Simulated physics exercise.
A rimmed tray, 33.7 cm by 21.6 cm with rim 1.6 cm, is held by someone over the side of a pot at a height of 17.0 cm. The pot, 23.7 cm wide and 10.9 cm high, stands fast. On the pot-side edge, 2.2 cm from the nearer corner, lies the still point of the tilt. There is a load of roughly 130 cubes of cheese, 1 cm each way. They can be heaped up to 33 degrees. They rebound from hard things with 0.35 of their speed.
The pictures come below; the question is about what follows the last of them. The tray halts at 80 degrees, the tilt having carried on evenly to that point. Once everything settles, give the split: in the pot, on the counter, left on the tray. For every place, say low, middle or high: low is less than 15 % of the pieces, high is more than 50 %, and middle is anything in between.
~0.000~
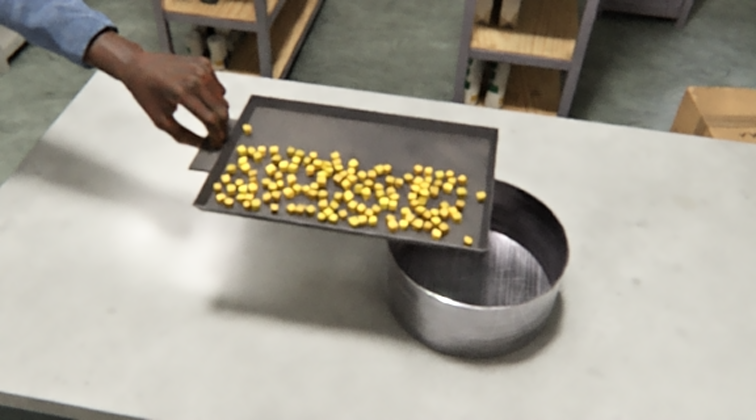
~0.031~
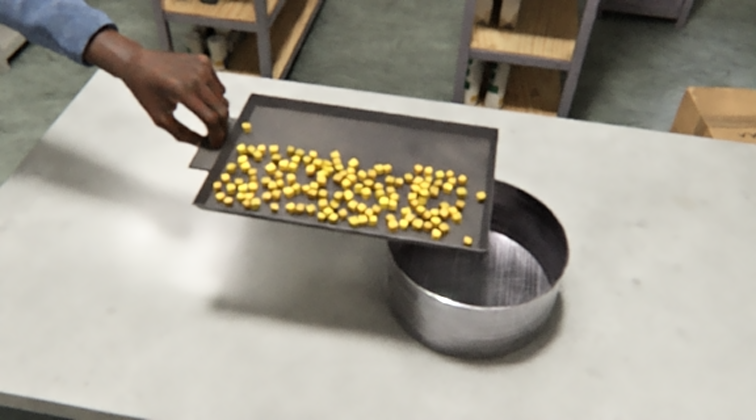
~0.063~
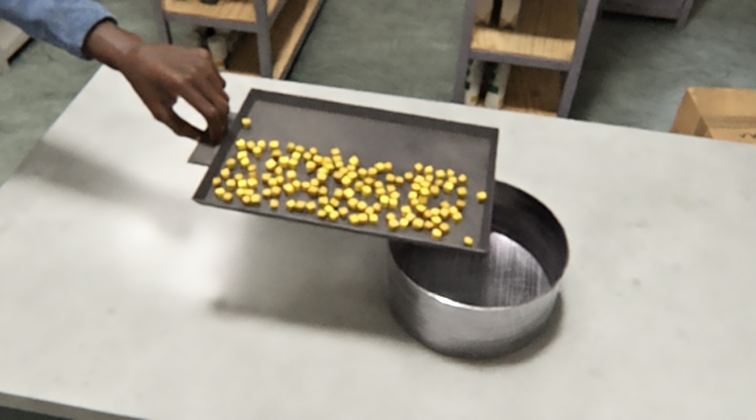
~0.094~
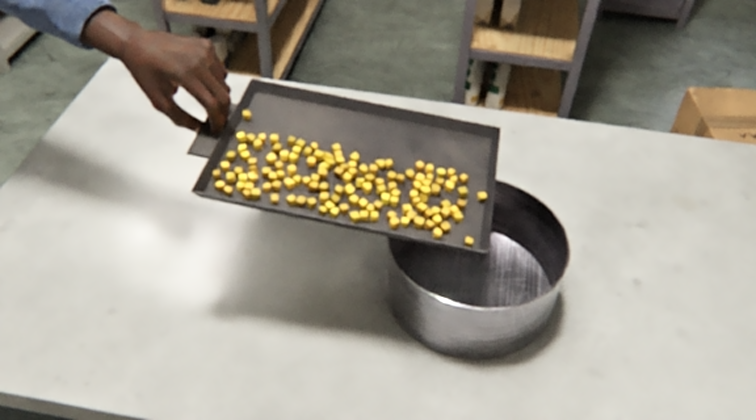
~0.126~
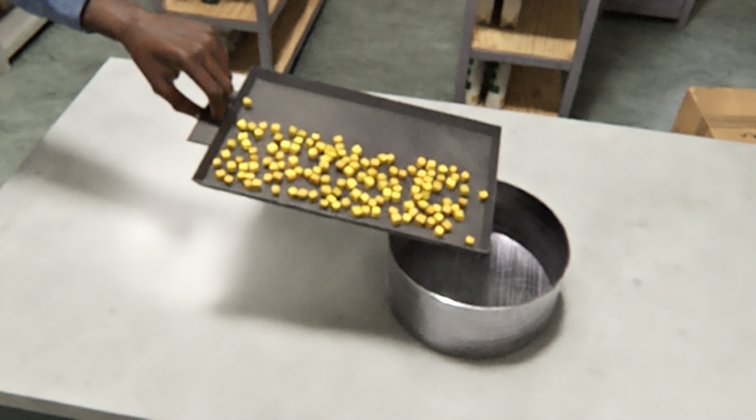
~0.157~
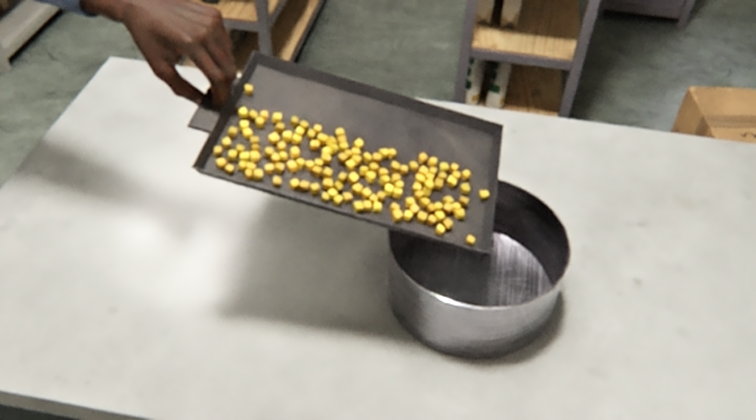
Here is the split: Pot: High; counter: Middle; tray: Low.
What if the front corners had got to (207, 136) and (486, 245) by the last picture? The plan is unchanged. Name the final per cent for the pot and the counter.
Pot 75 % / counter 25 %.
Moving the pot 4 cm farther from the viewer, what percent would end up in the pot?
In that setup it would come to near 30 per cent.
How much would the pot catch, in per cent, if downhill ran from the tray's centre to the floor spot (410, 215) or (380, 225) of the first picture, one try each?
Near 35 and 15 percent, in that order.
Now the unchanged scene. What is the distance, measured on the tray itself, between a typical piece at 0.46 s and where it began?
1 cm.
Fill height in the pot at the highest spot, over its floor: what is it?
Roughly 2.0 centimetres.
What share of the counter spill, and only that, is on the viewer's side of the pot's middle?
Near 100 in a hundred.
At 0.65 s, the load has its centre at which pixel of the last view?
Near (483, 211).
After 0.46 s, tilt 46 degrees; the tray holds 100 %, the pot 0 %.
After 0.65 s, tilt 67 degrees; the tray holds 90 %, the pot 0 %.
Then, at 0.97 s, tilt 80 degrees; the tray holds 0 %, the pot 55 %.
At rest (2.1 s), pot 60 %, counter 40 %, tray 0 %.
